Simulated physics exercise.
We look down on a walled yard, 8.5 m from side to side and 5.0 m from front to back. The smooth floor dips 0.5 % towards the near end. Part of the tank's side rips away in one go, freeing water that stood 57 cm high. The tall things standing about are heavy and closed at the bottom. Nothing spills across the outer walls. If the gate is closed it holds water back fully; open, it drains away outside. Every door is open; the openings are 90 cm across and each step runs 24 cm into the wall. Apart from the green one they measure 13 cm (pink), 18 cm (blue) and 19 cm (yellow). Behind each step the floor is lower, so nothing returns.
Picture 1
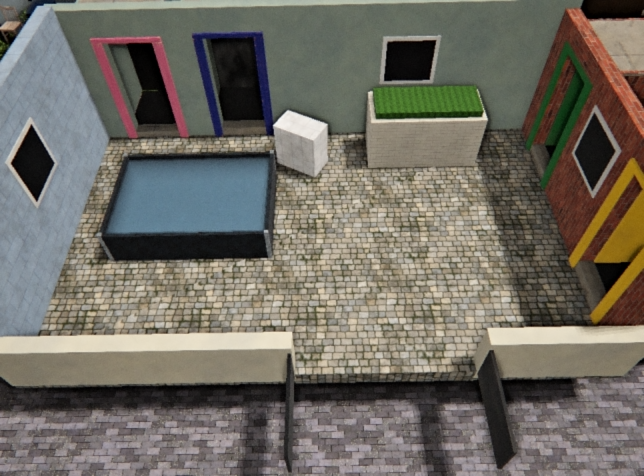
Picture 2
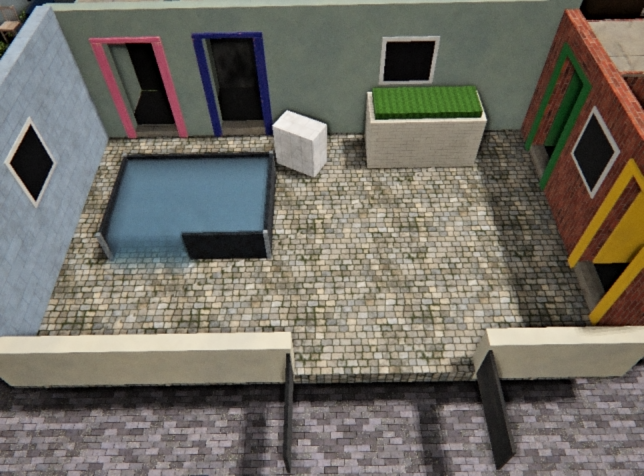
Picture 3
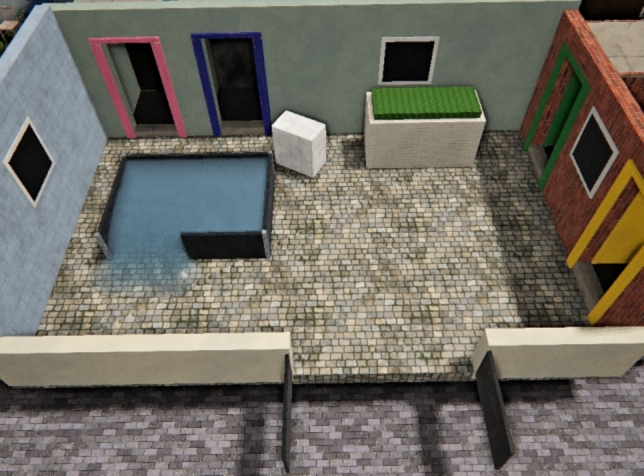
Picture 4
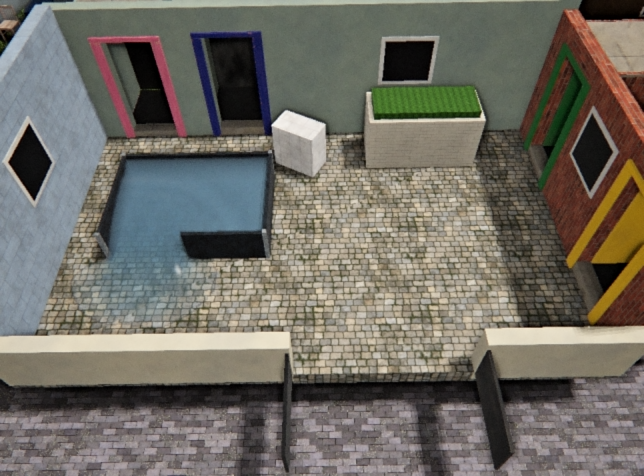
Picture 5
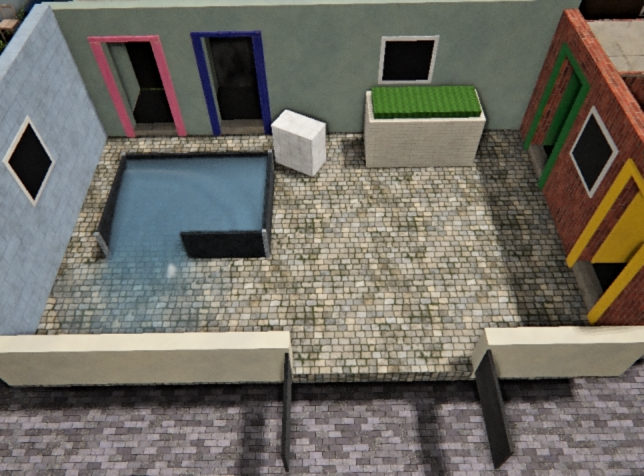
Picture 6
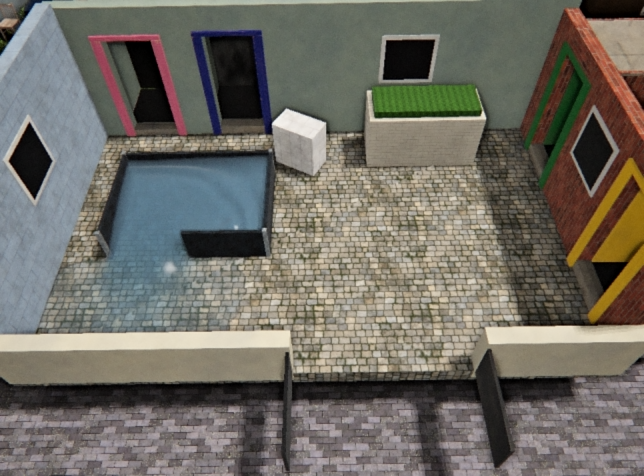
A walled yard paved with pale stone, seen from high above, holds a dark-sided tank of blue water at left, with pink and blue doorways behind it. A white block and a pale box with a green top stand along the back, and green and yellow doorways open in the red wall at right. Part of the tank's near side gives way, and water pours out and spreads across the paving towards the near wall while the camera stays still.
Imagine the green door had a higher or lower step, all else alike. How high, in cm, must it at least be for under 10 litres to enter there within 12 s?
At least 7 cm or so.
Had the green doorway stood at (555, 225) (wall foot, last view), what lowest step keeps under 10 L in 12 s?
Roughly 7.5 cm.
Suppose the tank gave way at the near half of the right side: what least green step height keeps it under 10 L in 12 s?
Some 15 cm.
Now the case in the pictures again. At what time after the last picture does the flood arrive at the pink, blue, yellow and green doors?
Pink 2.8 s, blue 4.0 s, yellow 3.8 s, green 5.0 s.
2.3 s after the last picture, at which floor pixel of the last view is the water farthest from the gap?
Around (480, 354).
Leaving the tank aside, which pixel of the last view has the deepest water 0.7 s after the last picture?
At about (26, 361).
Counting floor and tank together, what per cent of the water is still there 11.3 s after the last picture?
Roughly 92 in a hundred.
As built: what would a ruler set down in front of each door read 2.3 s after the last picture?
Depths in cm: Pink 0, blue 0, yellow 0, green 0.
Then, 0.7 s after the last picture water covers 15 % of the floor, deepest (53 cm) near (26, 361); it has not reached the green door.
Then, 2.3 s after the last picture water covers 40 % of the floor, deepest (32 cm) near (26, 361); it has not reached the green door.
Then, 11.3 s after the last picture water covers 95 % of the floor, deepest (11 cm) near (547, 262); 9 cm at the green door, 0 litres in over its 17 cm step.
At the green door as built, the water peaked near 10 cm, 9.5 s after the last picture.
With a step of 6 cm, 19 litres would have come in within the 12 s; with 8 cm, 5 litres. So under 10 litres takes about 7 cm.
